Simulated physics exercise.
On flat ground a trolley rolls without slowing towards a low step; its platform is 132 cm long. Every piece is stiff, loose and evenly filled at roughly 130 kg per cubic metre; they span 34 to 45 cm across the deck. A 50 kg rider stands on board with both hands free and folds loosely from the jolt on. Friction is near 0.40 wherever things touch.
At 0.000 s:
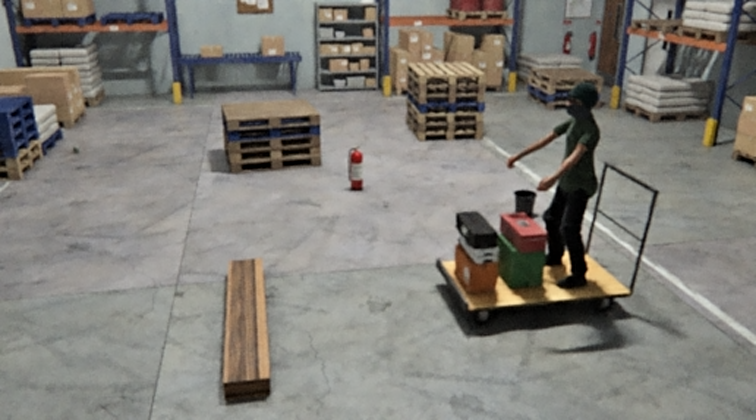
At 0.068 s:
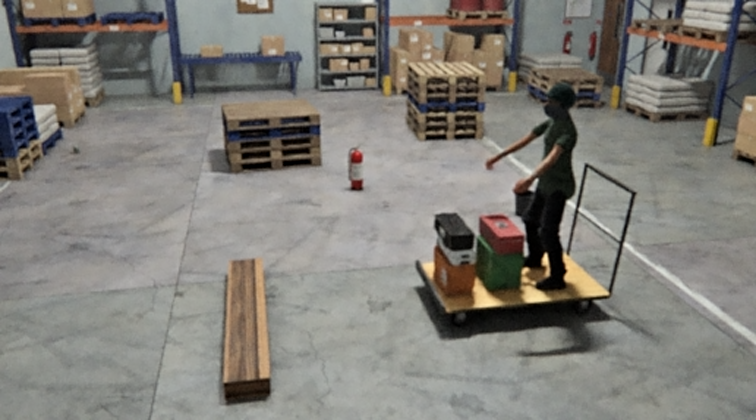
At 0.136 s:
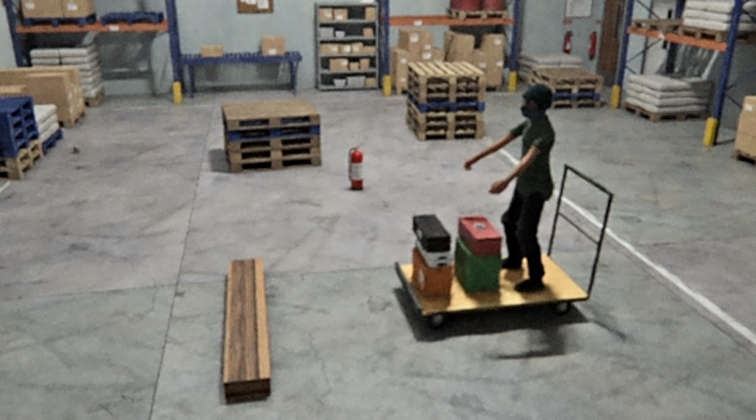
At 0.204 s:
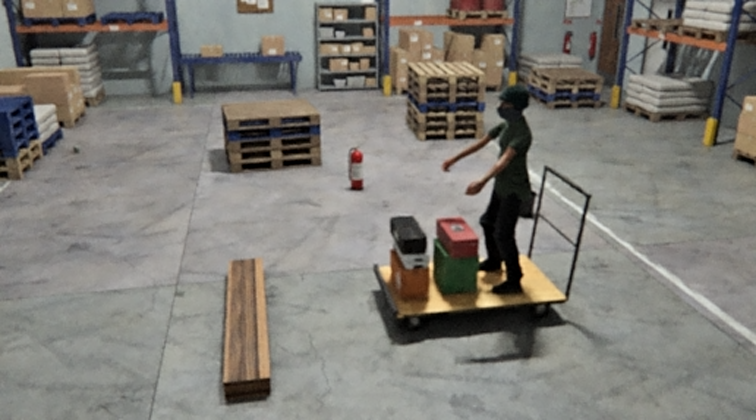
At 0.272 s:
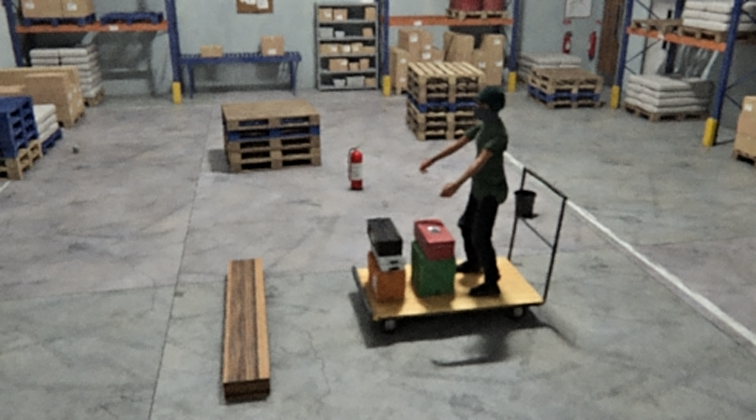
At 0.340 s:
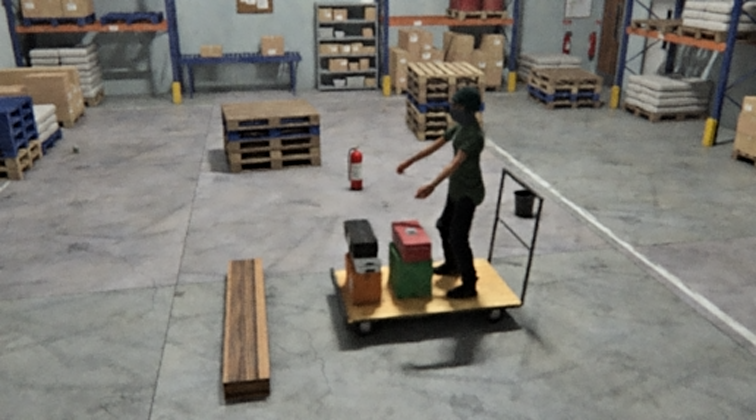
A trolley carrying a standing rider and stacked boxes rolls left across the warehouse floor.
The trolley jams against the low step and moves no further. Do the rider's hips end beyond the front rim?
The rider's hips end beyond the front rim.
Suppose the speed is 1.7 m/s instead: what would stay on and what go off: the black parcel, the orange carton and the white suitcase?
In that case black off, orange on, white off.
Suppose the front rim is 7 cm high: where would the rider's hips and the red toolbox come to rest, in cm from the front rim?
In that case hips 10 past, red 70 past.
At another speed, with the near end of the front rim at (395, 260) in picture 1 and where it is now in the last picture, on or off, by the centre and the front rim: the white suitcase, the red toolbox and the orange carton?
Then white off, red off, orange on.
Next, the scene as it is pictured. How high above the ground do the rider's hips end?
Roughly 15 cm above it.
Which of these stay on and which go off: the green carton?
Green on.
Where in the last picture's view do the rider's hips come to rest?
Near (96, 312).
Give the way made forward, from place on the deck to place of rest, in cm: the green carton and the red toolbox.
About: Green 15, red 195.
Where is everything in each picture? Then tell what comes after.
Hips (577, 180), orange carton (475, 267), rim corner (467, 309); 155 cm still to roll, in the first frame.
Hips (556, 181), orange carton (454, 269), rim corner (444, 311); 137 cm still to roll, in the second frame.
Hips (534, 182), orange carton (432, 271), rim corner (420, 313); 118 cm still to roll, in the third frame.
Hips (512, 184), orange carton (409, 273), rim corner (396, 315); 100 cm still to roll, in the fourth frame.
Hips (489, 185), orange carton (386, 275), rim corner (371, 318); 82 cm still to roll, in the fifth frame.
Hips (466, 187), orange carton (363, 277), rim corner (346, 320); 64 cm still to roll. Speed about 2.7 m/s, in the sixth frame.
After 0.58 s the deck stops.
After 1.13 s the rider's hips are 14 cm behind the rim, near (269, 254) in the last picture's view.
After 1.58 s the rider's hips are 34 cm past the rim, near (205, 284) in the last picture's view.
Final state at 4.6 s, past the rim, orange carton, black parcel, white suitcase, red toolbox and the rider's hips; behind it, green carton.
